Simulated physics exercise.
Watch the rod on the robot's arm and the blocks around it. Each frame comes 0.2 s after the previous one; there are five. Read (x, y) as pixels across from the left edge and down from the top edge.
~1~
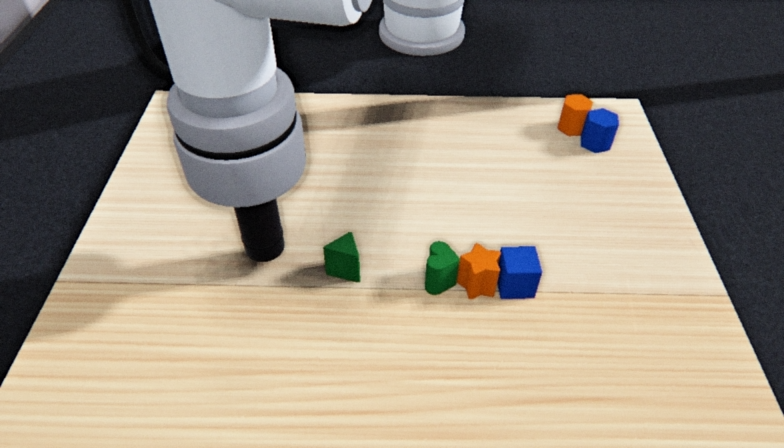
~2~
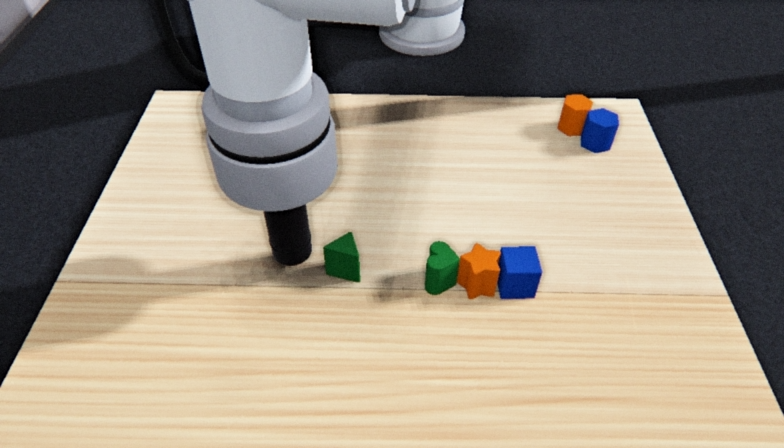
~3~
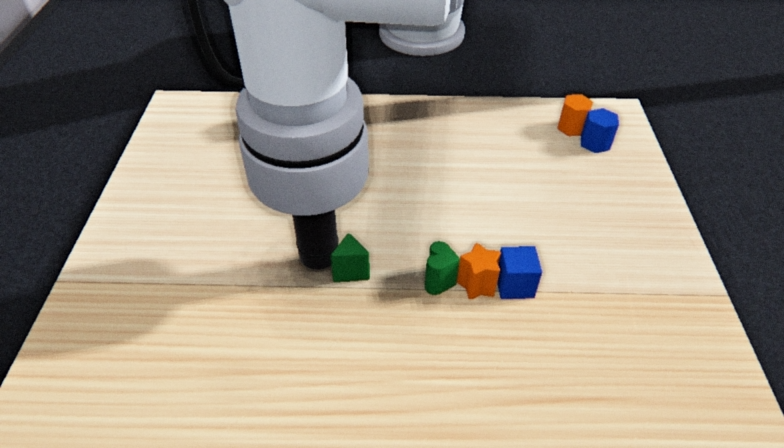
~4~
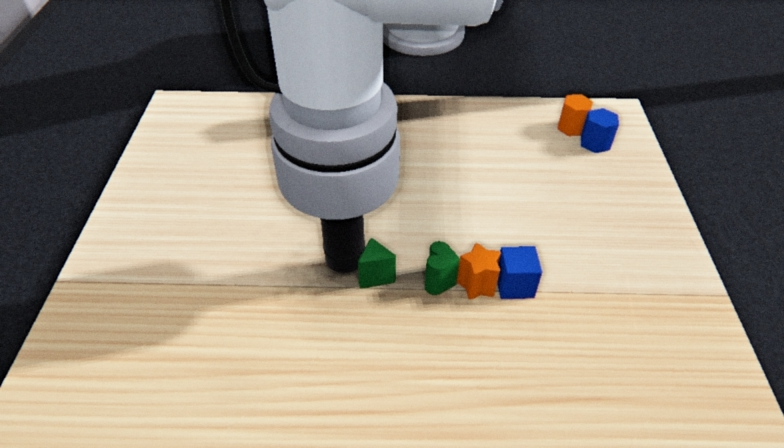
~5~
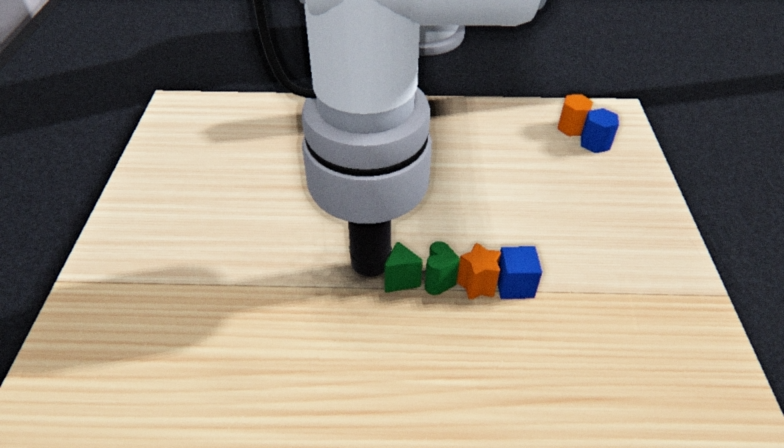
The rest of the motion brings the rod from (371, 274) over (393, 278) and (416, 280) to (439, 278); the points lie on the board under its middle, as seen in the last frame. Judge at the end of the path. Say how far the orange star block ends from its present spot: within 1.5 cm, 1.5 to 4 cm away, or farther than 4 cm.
The orange star block ends up very close, under 1.5 cm away.
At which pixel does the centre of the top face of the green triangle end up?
It should be at about (441, 279).
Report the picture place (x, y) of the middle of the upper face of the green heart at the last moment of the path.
In the picture, that point is around (471, 273).
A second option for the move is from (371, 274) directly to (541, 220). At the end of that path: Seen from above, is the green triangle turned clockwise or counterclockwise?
Rotation: Clockwise.
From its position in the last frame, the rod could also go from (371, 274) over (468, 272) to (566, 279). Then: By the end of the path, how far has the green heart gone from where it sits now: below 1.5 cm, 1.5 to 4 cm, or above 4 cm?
Offset: 1.5 to 4 cm.
On the path given first. Halfway along, rod at (405, 268); green triangle at (428, 274), turned 15° clockwise; green heart at (449, 262), turned 45° anticlockwise.
At the end, rod at (440, 267); green triangle at (441, 279), turned 60° clockwise; green heart at (471, 273); orange star block at (494, 257); blue square at (531, 258).
